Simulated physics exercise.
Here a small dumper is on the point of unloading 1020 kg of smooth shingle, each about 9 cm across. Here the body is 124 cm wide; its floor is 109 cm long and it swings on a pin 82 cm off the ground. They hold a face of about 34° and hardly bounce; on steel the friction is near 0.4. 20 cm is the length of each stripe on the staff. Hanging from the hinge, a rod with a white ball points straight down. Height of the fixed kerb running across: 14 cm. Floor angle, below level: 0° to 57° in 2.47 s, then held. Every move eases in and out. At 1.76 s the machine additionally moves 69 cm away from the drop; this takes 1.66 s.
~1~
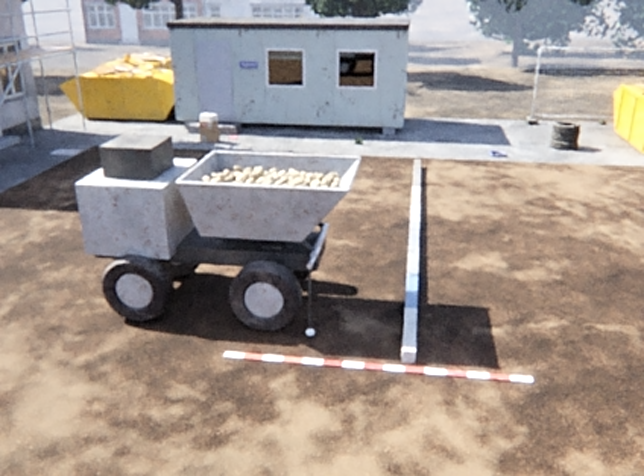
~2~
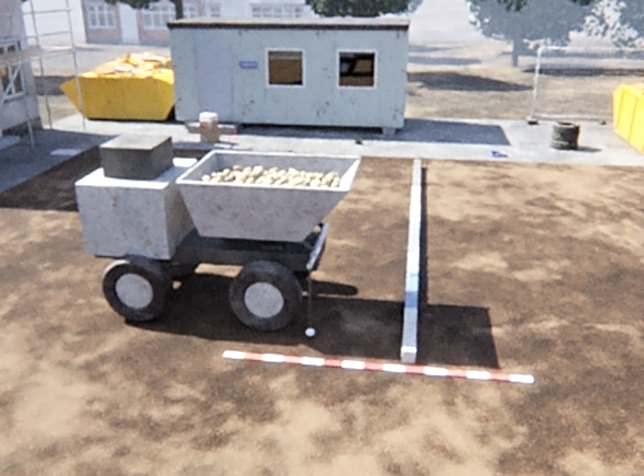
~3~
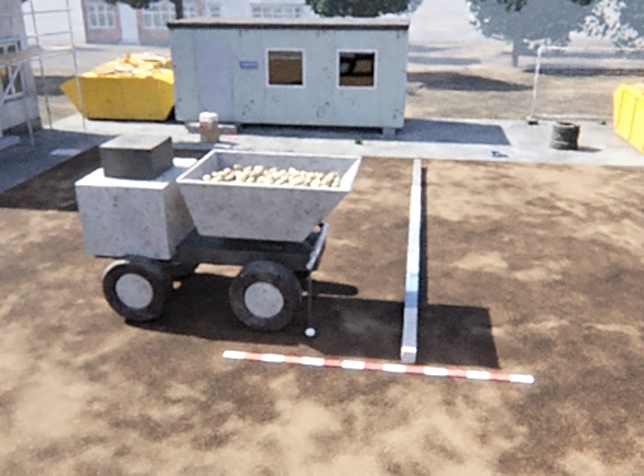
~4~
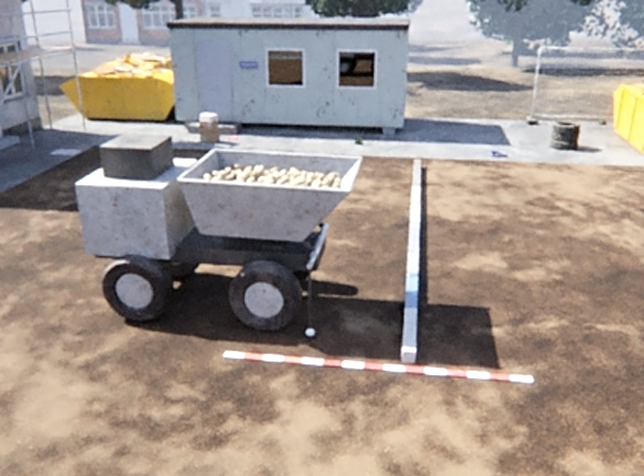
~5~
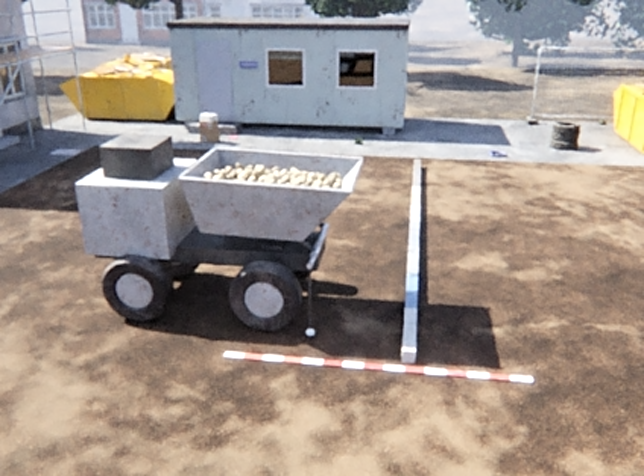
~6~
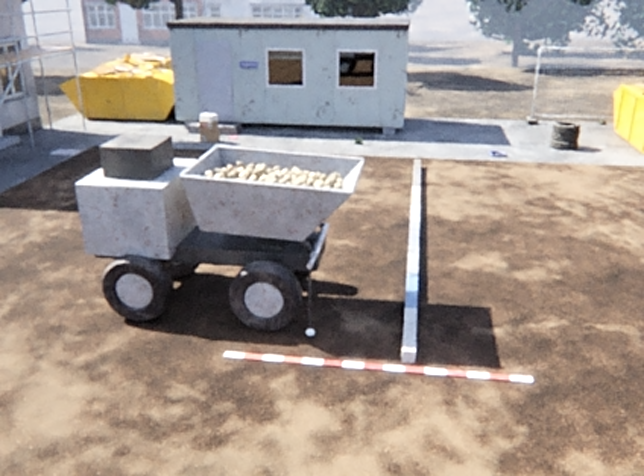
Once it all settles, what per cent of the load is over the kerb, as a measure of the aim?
Roughly 25 per cent is there once it settles.
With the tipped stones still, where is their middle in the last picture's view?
The tipped stones centre close to (379, 306).
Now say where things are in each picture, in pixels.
Lip at (348, 191), floor tilted 0°, highest stones at (267, 175), in the first frame.
The body is at 0°, its lip at (349, 191); the top of the load is at (267, 175), in the second frame.
The body is at 0°, its lip at (349, 191); the top of the load is at (257, 175), in the third frame.
The body is at 1°, its lip at (350, 192); the top of the load is at (258, 174), in the fourth frame.
Lip at (351, 192), floor tilted 2°, highest stones at (259, 173), in the fifth frame.
The body is at 3°, its lip at (352, 193); the top of the load is at (251, 171), in the sixth frame.
A little later the floor is at 48°; 100 % in the body; the foremost stones are at (389, 230).
Then the floor is at 57°; 71 % in the body, 20 % on this side of the kerb, 9 % over the kerb; the foremost stones are at (450, 314).
Later still the floor is at 57°; 35 % in the body, 41 % on this side of the kerb, 23 % over the kerb; the foremost stones are at (578, 316).
In the end the floor is at 57°; 17 % in the body, 59 % on this side of the kerb, 23 % over the kerb; the foremost stones are at (582, 316).
